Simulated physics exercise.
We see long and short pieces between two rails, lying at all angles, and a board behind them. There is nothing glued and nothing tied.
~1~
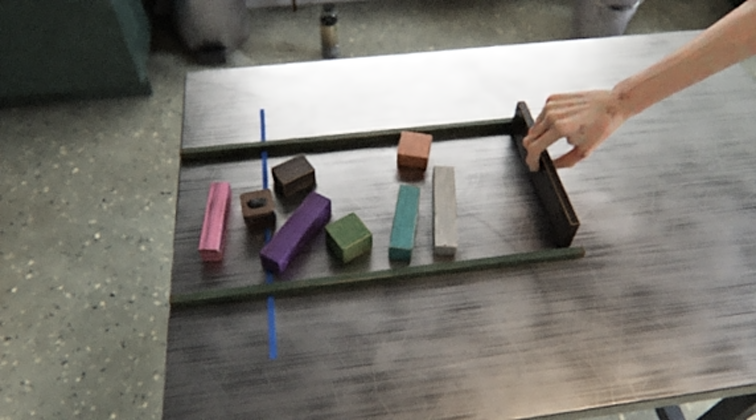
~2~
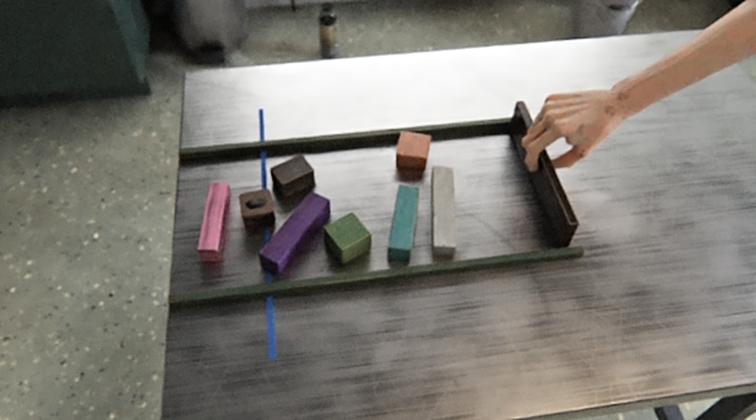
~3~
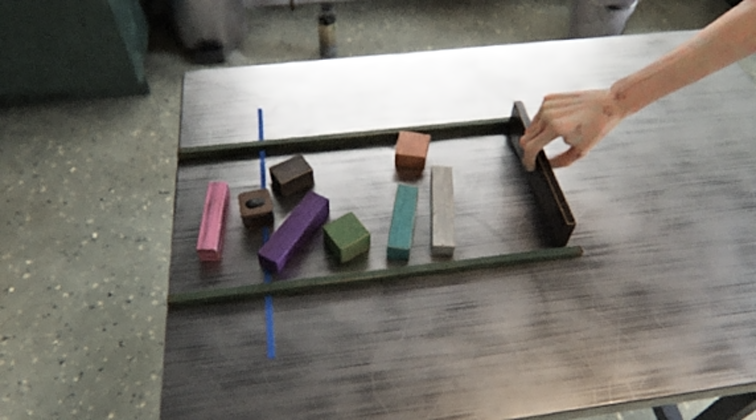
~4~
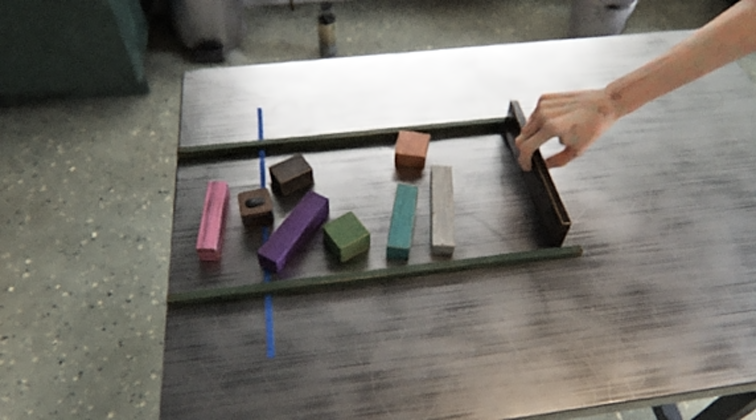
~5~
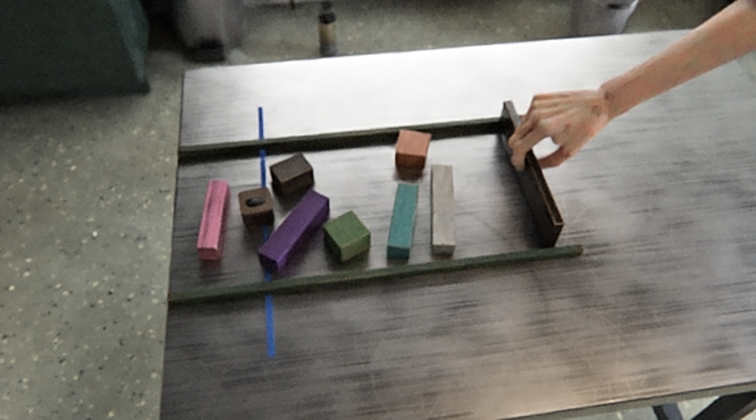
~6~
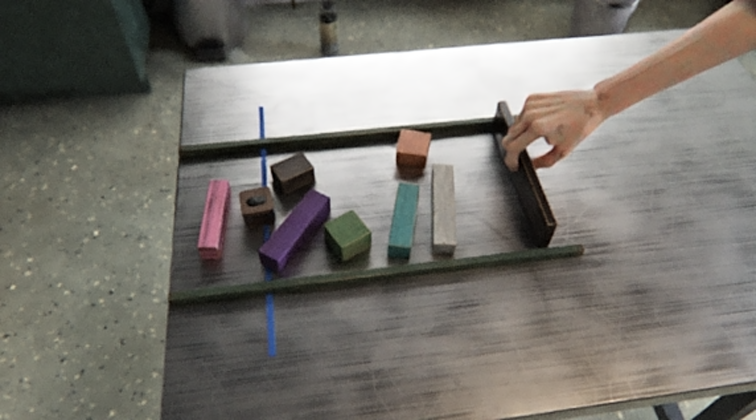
A dark board, gripped by a hand at the right, slid slightly left between two rails, while the colored sticks and blocks scattered in front of it and across the blue tape stayed still.
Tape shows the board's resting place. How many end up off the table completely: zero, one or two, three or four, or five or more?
I expect only one or a pair of them will drop off.
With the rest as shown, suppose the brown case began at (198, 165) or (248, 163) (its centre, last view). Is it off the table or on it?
Trial 1: Still up; trial 2: Still up.
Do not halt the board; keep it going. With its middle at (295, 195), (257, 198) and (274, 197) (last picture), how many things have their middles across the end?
First 0, then 1, then 1.
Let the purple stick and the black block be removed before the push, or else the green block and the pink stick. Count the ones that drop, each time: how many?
First 0, then 0.
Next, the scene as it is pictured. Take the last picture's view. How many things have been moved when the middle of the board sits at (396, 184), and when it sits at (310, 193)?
That gives 4 for the first and 8 for the second.
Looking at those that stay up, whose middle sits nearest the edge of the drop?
That would be the brown case.
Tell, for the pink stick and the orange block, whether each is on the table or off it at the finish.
The pink stick comes down; the orange block is kept.
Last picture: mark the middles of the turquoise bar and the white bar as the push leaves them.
Positions - first (232, 244), then (255, 229).
Early on, none off yet; pink stick at rest near (215, 218); brown case at rest near (258, 208); purple stick at rest near (296, 230).
A while later, none off yet; pink stick at rest near (215, 218); brown case at rest near (258, 208); purple stick moving near (288, 228).
Further along, none off yet; pink stick travelled a little near (191, 216); brown case travelled about its own width near (222, 197); purple stick travelled about its own width near (230, 227).
Finally, the number that fall off is one or two; lost, pink stick.
